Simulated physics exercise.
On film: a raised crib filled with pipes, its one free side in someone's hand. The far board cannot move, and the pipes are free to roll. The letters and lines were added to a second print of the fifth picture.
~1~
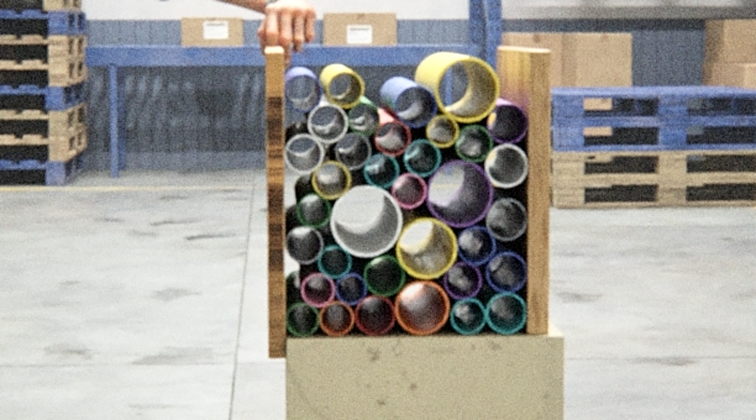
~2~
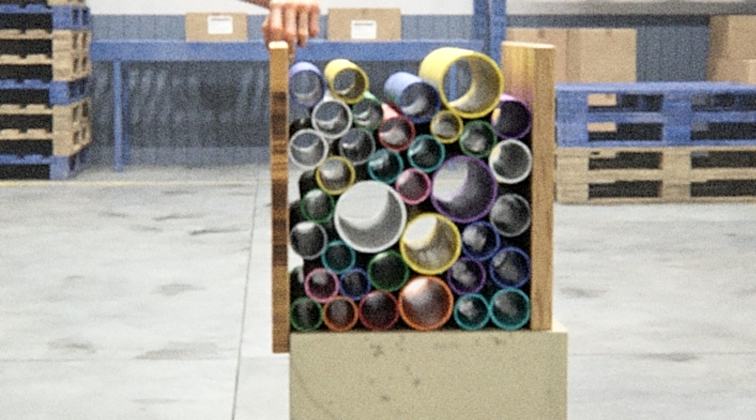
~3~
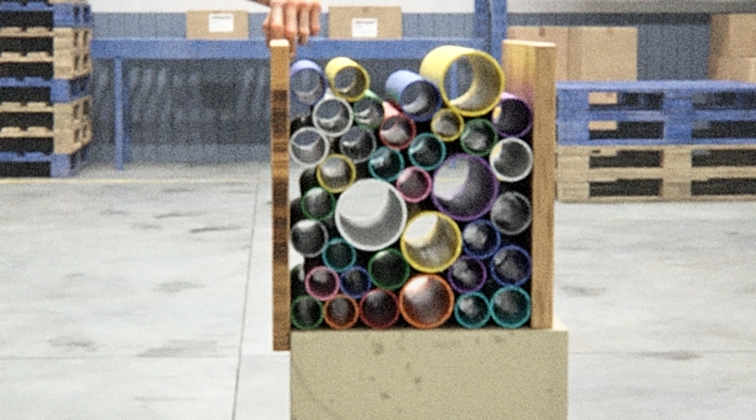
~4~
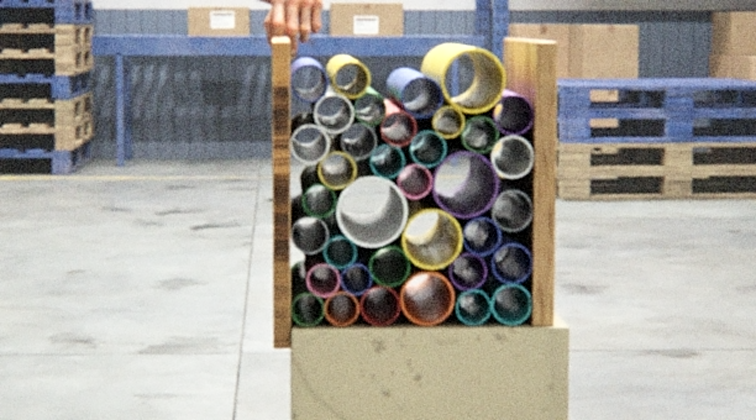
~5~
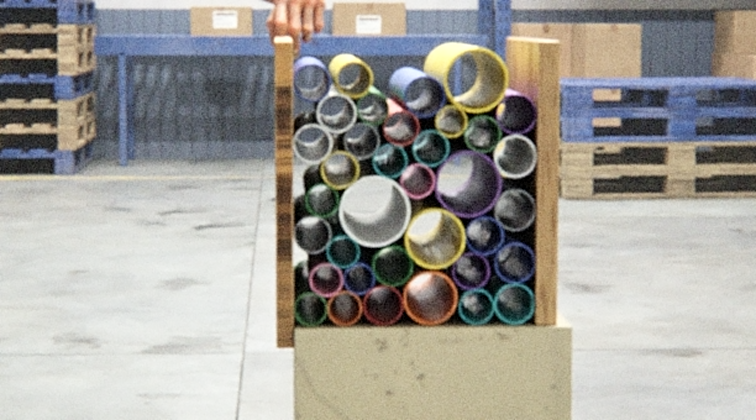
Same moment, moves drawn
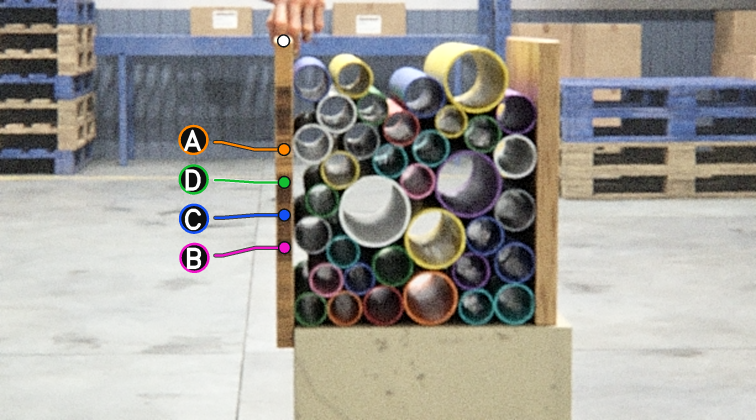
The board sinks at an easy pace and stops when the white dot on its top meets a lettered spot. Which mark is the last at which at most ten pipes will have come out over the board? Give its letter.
No lower than B.
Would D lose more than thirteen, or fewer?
At D, fewer than thirteen.
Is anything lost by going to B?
Yes, at B.
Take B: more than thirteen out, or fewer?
At B, fewer than thirteen.
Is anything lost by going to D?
Yes, at D.
On the copy, A at (284, 149); B at (284, 248); C at (284, 215); D at (284, 182); the white dot at (284, 41).
On B. First, top of the board (293, 141).
Then, top of the board (294, 246).
Finally, top of the board (294, 247), ten out over the board.
By contrast, A one out over the board; C about seven out over the board; D about four out over the board.
